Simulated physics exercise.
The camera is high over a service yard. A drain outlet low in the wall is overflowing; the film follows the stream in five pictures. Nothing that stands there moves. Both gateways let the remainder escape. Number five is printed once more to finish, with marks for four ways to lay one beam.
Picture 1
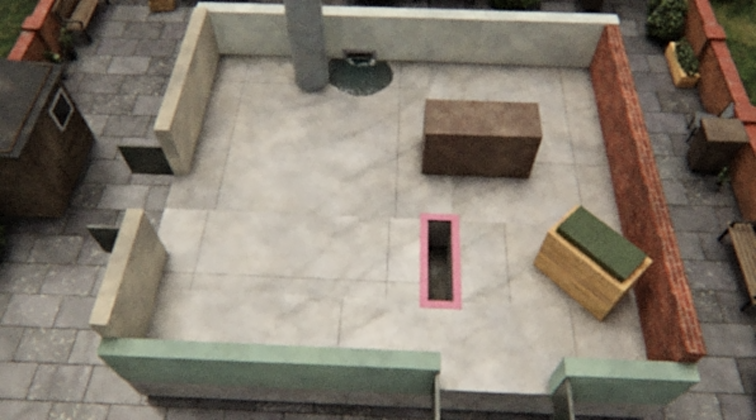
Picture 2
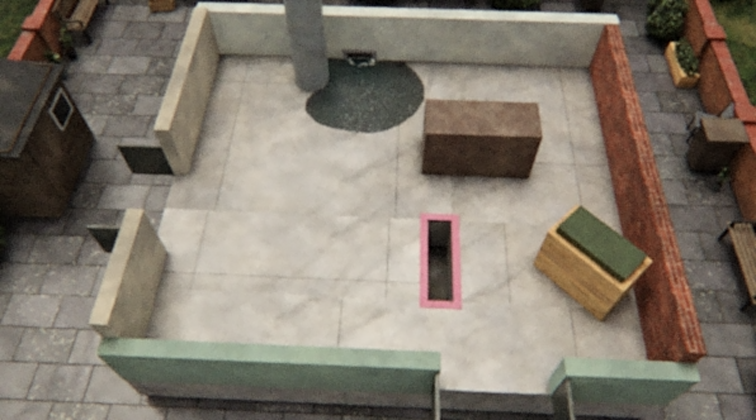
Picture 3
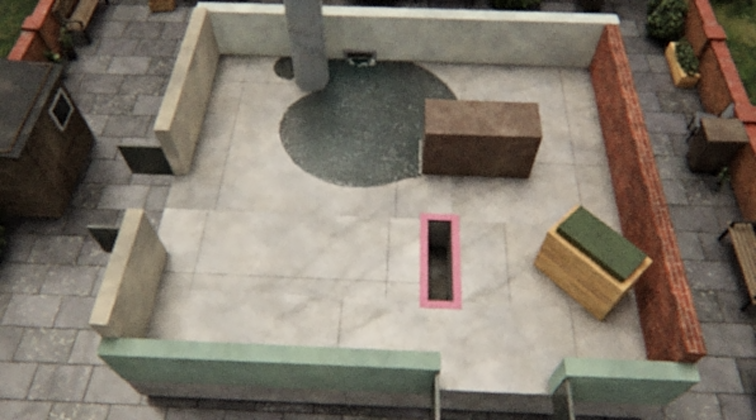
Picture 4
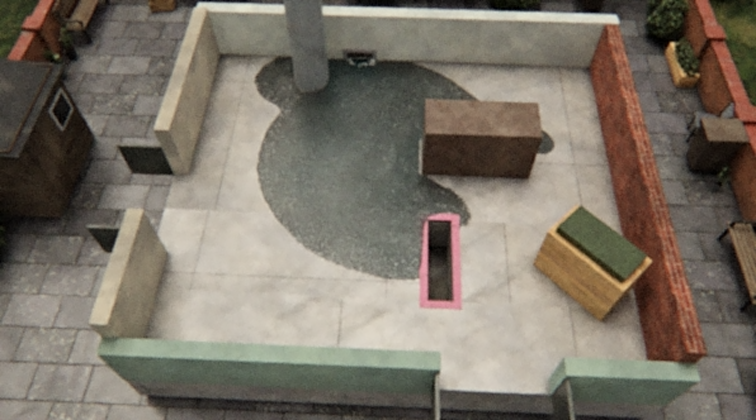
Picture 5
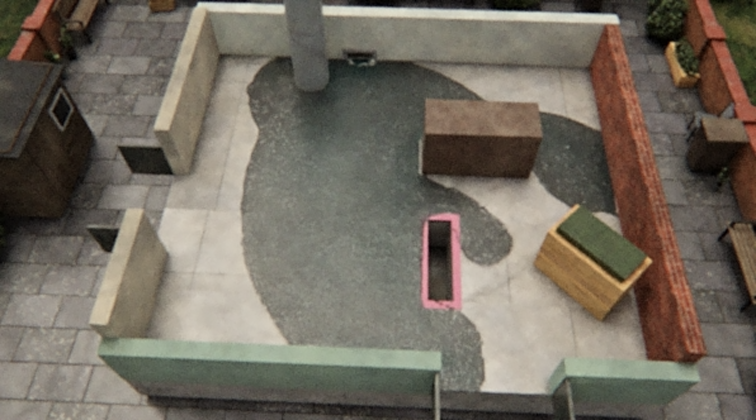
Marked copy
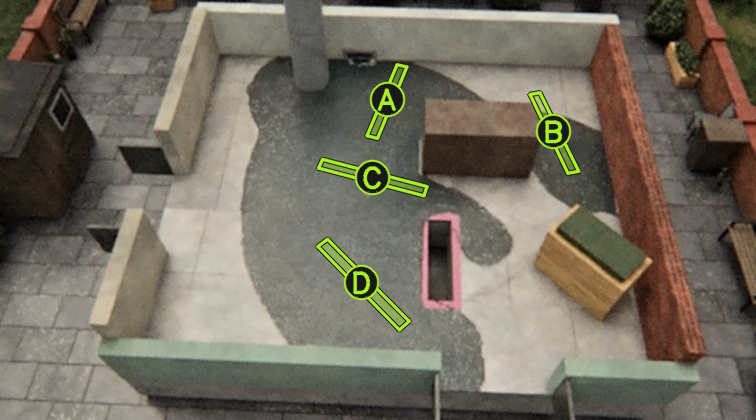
To begin with, a small dark puddle lies beside a grey pillar at the back wall of a pale walled yard. The water spreads forward across the floor, reaching the brown block and then the pink-edged pit, and finally wraps around both, touching the red wall and the green front wall.
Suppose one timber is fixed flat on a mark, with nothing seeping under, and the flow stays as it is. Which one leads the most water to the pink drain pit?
Best: D.
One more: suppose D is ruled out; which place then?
Place B.
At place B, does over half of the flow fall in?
No.
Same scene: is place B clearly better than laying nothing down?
No.
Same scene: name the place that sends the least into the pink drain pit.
It is C.
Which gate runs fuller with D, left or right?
The right one.
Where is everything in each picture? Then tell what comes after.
Outfall at (360, 55); pink drain pit at (440, 259); open gate at (492, 376); open gate at (178, 211); 2 % of the ground under water, visible out to (344, 89); pink drain pit still dry, in the first picture.
In the second picture, 7 % of the ground under water, visible out to (340, 127); pink drain pit still dry.
In the third picture, 17 % of the ground under water, visible out to (366, 182); pink drain pit still dry.
In the fourth picture, 30 % of the ground under water, visible out to (414, 269); pink drain pit taking water.
In the fifth picture, 46 % of the ground under water, visible out to (441, 328); pink drain pit taking water.
In lime, A from (372, 137) to (401, 65); B from (534, 93) to (573, 172); C from (320, 163) to (425, 191); D from (322, 242) to (404, 325).
With A, about 19 % of the stream goes into the pink drain pit, about 78 % out by the gates.
With B, about 29 % of the stream goes into the pink drain pit, about 68 % out by the gates.
With C, about 12 % of the stream goes into the pink drain pit, about 86 % out by the gates.
With D, about 41 % of the stream goes into the pink drain pit, about 57 % out by the gates.
